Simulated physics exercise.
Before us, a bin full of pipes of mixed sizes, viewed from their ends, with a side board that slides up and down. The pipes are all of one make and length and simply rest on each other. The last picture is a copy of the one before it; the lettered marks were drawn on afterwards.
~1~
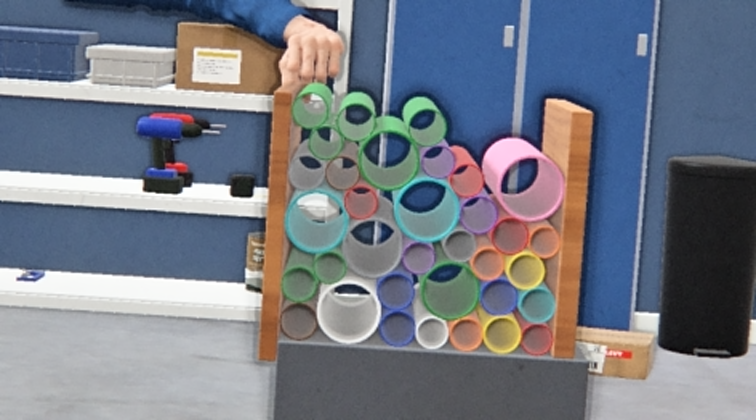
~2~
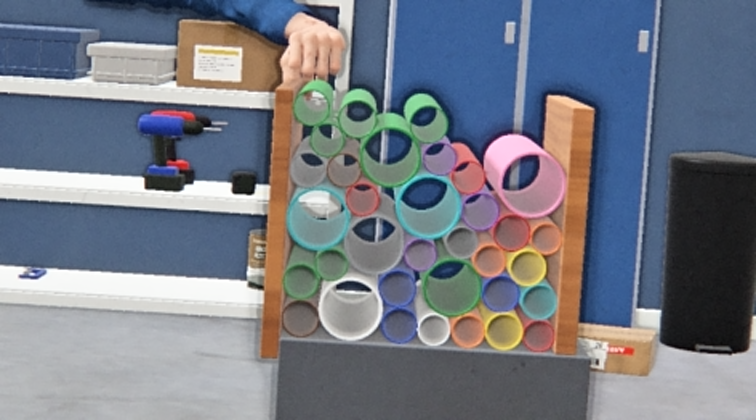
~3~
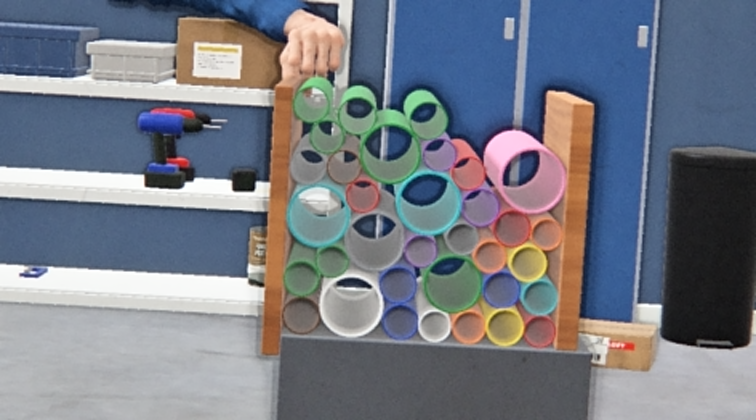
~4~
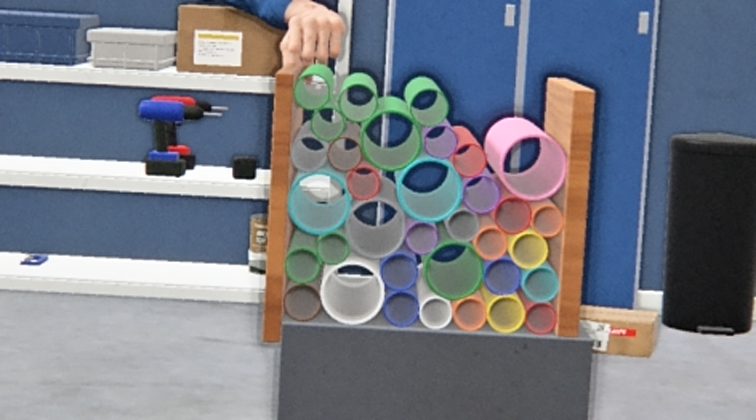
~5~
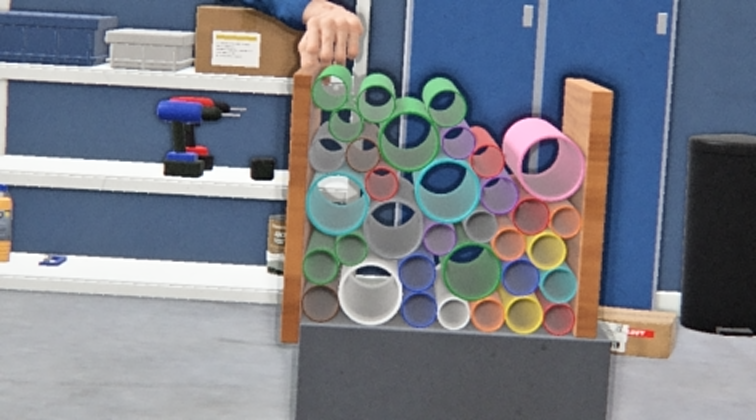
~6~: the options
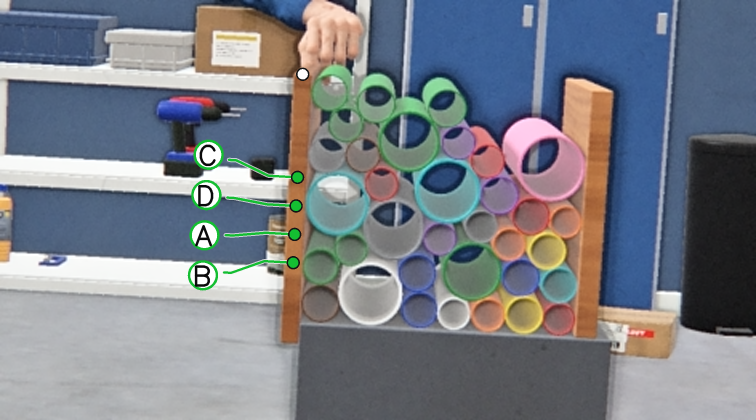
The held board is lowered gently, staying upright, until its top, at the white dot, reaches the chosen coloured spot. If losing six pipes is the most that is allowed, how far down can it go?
Stop at A.
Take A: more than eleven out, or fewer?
It loses fewer than eleven.
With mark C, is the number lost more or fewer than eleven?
At C, fewer than eleven.
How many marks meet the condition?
The number is three.
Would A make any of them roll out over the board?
Yes, at A.
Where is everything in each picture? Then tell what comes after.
A yellow pipe (502, 335); a green pipe (450, 291); a yellow pipe (526, 271), in the first frame.
A yellow pipe (527, 268); a turquoise pipe (429, 207), in the second frame.
A purple pipe (480, 208); an orange pipe (547, 234), in the third frame.
Side board (286, 191); a brown pipe (303, 302), in the fourth frame.
A yellow pipe (524, 315); a green pipe (472, 272); a yellow pipe (547, 251), in the fifth frame.
On the marked copy, A at (294, 234); B at (293, 263); C at (297, 177); D at (296, 206); the white dot at (302, 74).
Following A. Soon after the start, top of the board (309, 146).
Later, top of the board (304, 227).
In the end, top of the board (304, 234), four out over the board.
As for the rest, B more than six out over the board; C two out over the board; D four out over the board.
